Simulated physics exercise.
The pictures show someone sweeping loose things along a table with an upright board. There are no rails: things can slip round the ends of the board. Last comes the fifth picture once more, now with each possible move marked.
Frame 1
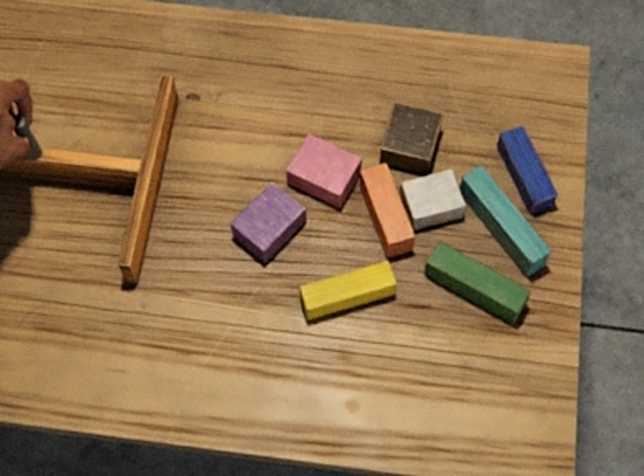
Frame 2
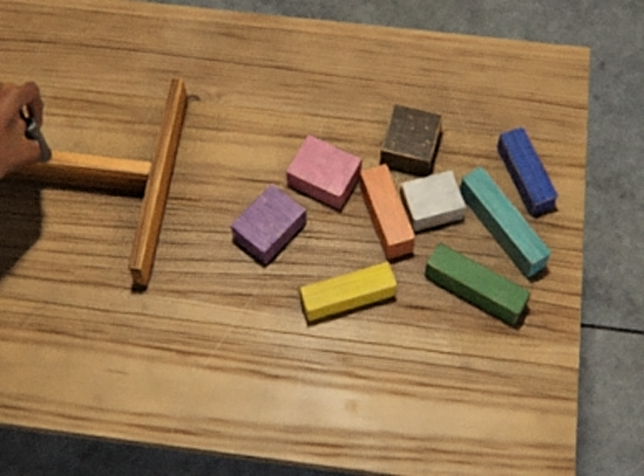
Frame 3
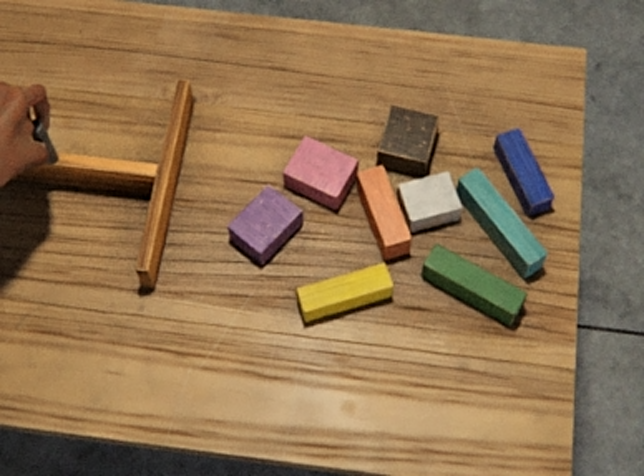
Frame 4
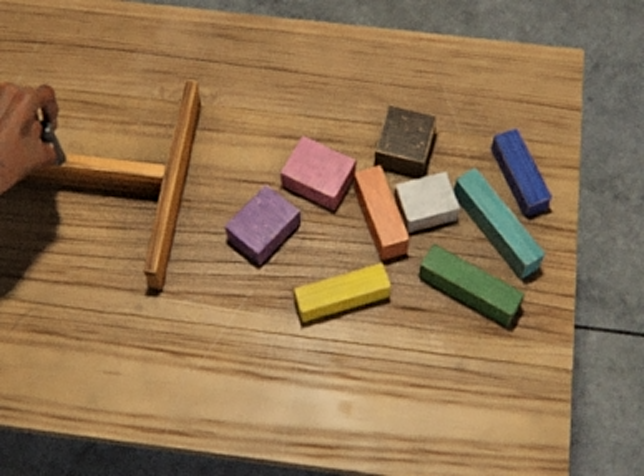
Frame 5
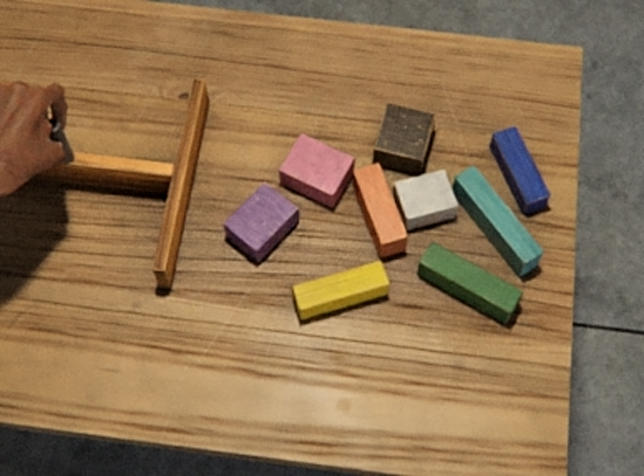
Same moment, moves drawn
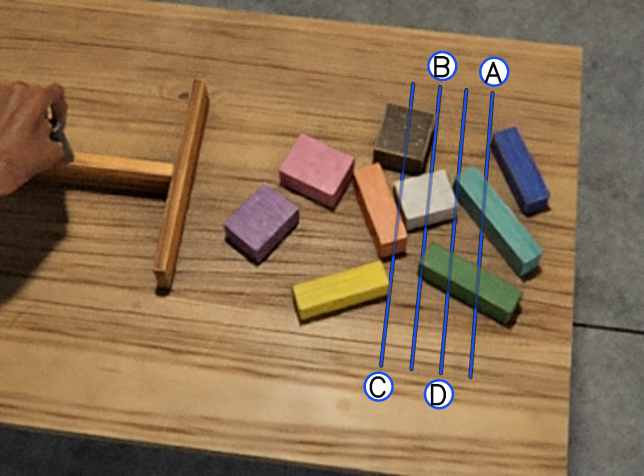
On a wooden tabletop, a hand slowly pushing an upright wooden board rightward toward loose coloured blocks, still short of touching them.
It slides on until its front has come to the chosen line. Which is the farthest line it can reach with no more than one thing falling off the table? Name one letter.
D.
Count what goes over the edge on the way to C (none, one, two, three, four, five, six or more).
In all, none.
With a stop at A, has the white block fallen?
Yes.
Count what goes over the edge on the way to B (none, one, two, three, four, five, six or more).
In all, none.
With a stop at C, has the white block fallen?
No.
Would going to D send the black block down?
No.
On the marked copy, A at (482, 226); B at (427, 220); C at (398, 216); D at (454, 223).
Taking D. A third of the way, board (278, 182); pink block (325, 167); purple block (304, 221).
Two thirds of the way, board (377, 193); turquoise bar (535, 217); blue stick (527, 169).
When it is over, board (453, 202); turquoise bar (581, 207); white block (561, 252); none fallen.
As for the rest, A drops three; B is within the limit but short; C is within the limit but short.
